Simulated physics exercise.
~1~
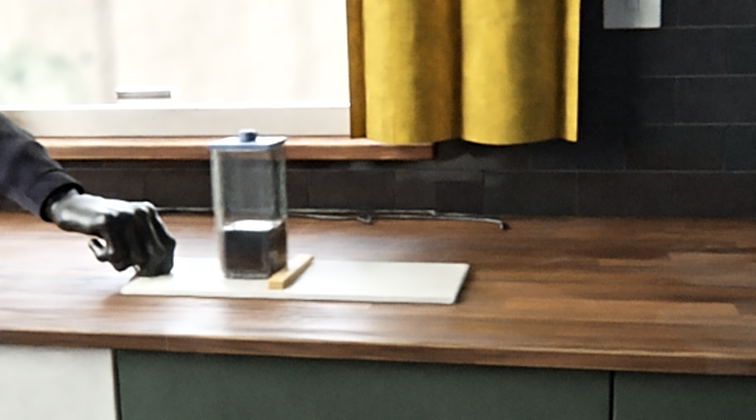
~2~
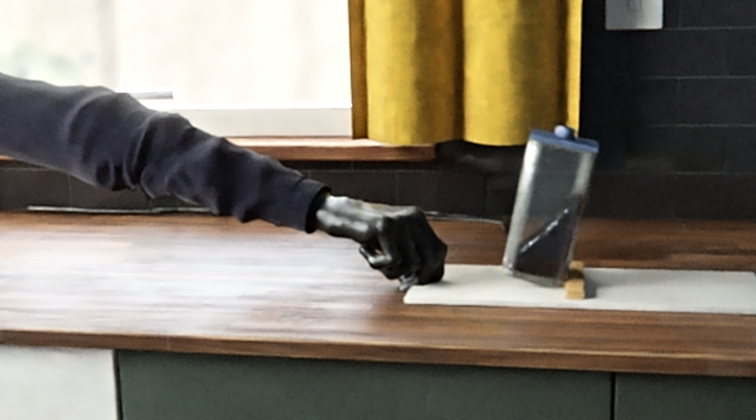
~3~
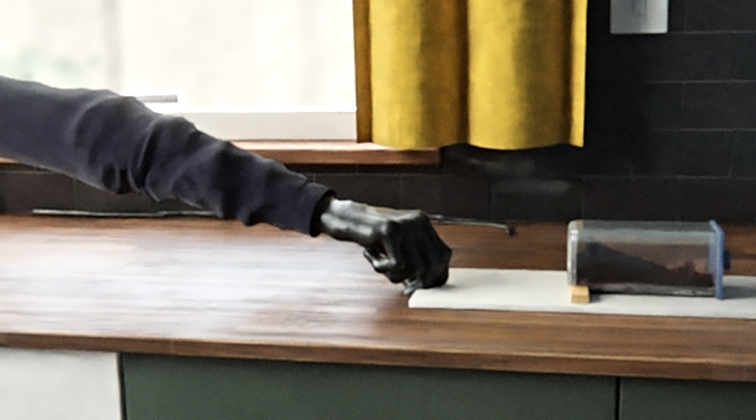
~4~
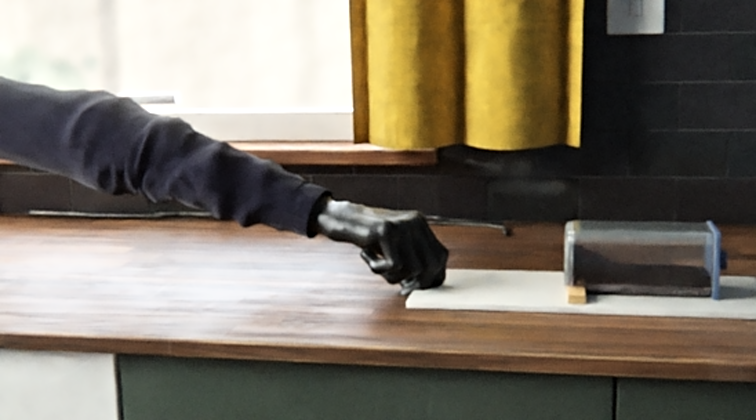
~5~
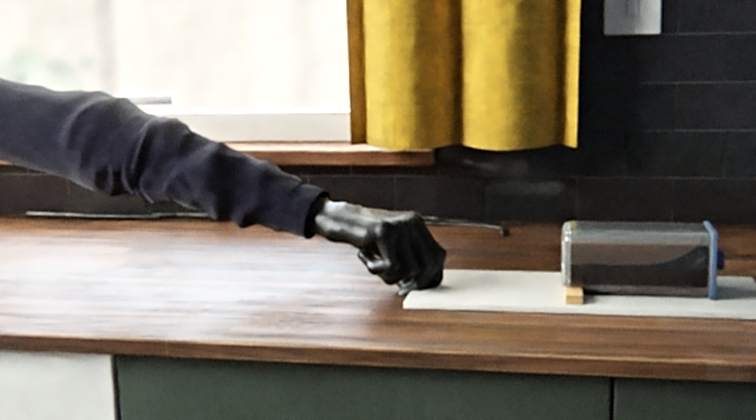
On a wooden kitchen counter beneath a yellow curtain, a dark hand slides a pale board rightward, carrying a square clear bottle partly filled with dark liquid; the bottle tips right over a small wooden strip and ends lying on its side on the board.
